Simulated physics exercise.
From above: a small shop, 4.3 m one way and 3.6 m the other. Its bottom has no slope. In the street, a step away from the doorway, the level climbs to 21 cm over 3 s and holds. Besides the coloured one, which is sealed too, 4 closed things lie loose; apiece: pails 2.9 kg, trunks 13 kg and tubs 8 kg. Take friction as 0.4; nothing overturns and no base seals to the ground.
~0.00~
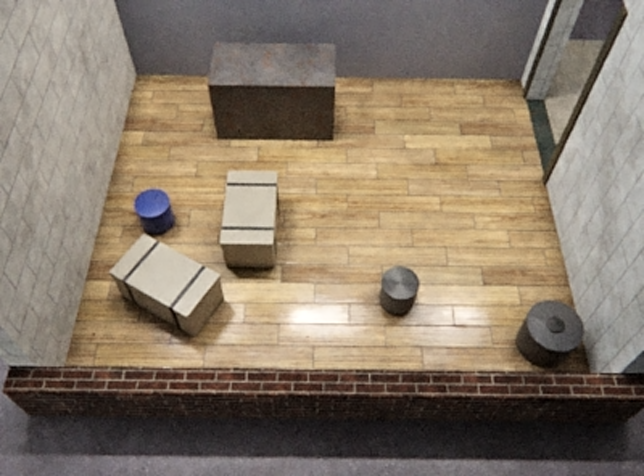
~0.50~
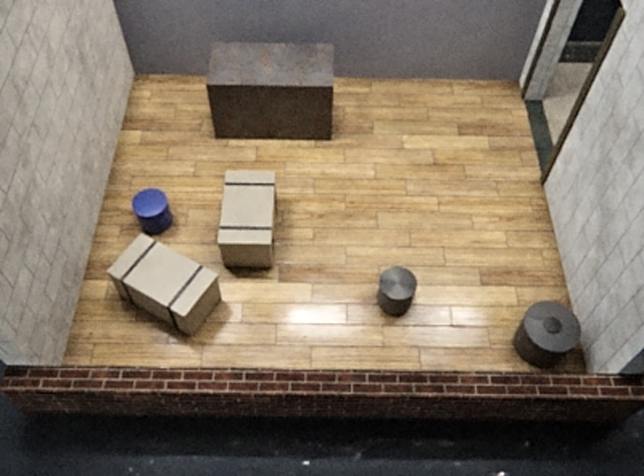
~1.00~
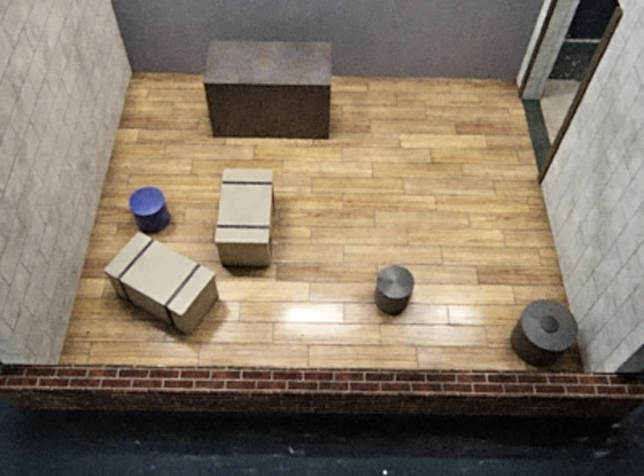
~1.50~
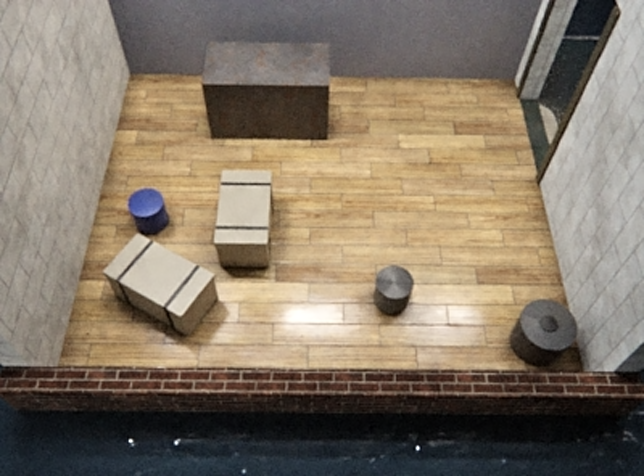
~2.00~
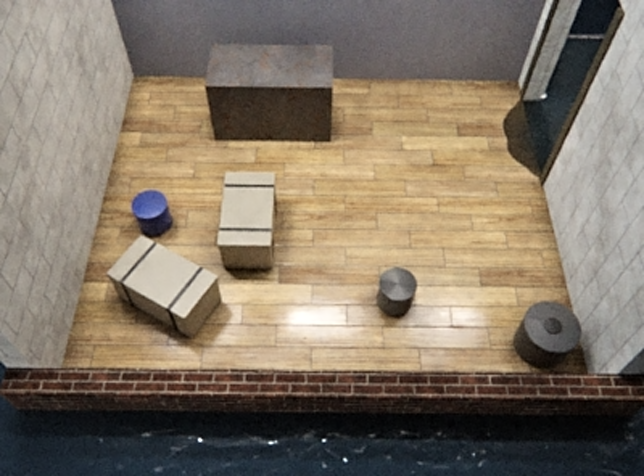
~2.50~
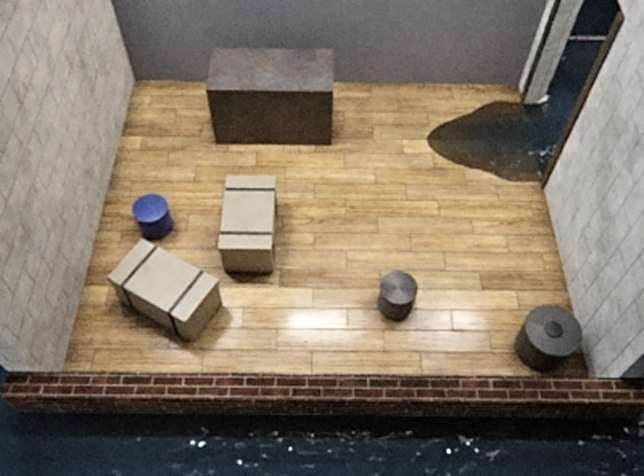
Dark water creeps through the doorway at the right of a small shop with a plank floor, seen from above over a low brick edge. A dark brown block stands at the back, two tan strapped trunks and a small blue tub sit at left, and two grey tubs at right. Water covers the street first, then spreads leftward indoors, while the objects stay put and the view shifts very slightly.
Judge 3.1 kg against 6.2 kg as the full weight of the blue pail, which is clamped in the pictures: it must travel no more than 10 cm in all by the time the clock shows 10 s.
For it, neither load is enough.
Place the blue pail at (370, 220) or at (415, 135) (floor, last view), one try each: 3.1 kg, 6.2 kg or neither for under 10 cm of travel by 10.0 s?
In that order: Neither holds; neither is enough.
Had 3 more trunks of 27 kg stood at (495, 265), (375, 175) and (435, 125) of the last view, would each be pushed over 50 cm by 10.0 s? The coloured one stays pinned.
In that order: Less, past it, over.
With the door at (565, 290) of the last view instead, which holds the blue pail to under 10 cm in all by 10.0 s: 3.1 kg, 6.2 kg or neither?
Then neither weight holds it.
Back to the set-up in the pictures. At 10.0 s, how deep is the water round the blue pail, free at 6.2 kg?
About 13 cm.
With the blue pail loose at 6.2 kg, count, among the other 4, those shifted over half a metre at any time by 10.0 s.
2 of them.
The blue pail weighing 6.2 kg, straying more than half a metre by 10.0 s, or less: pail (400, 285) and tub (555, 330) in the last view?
In that order: Less, less.
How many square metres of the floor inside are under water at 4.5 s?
Some 7.5 m2.
After 3.5 s the blue pail would be 0 cm from its start with 3.1 kg and 0 cm from its start with 6.2 kg; 0 cm of water round it then.
After 4.5 s the blue pail would be 0 cm from its start with 3.1 kg and 0 cm from its start with 6.2 kg; 0 cm of water round it then.
After 7.0 s the blue pail would be 49 cm from its start with 3.1 kg and 14 cm from its start with 6.2 kg; 7 cm of water round it then.
After 10.0 s the blue pail would be 50 cm from its start with 3.1 kg and 63 cm from its start with 6.2 kg; 13 cm of water round it then.
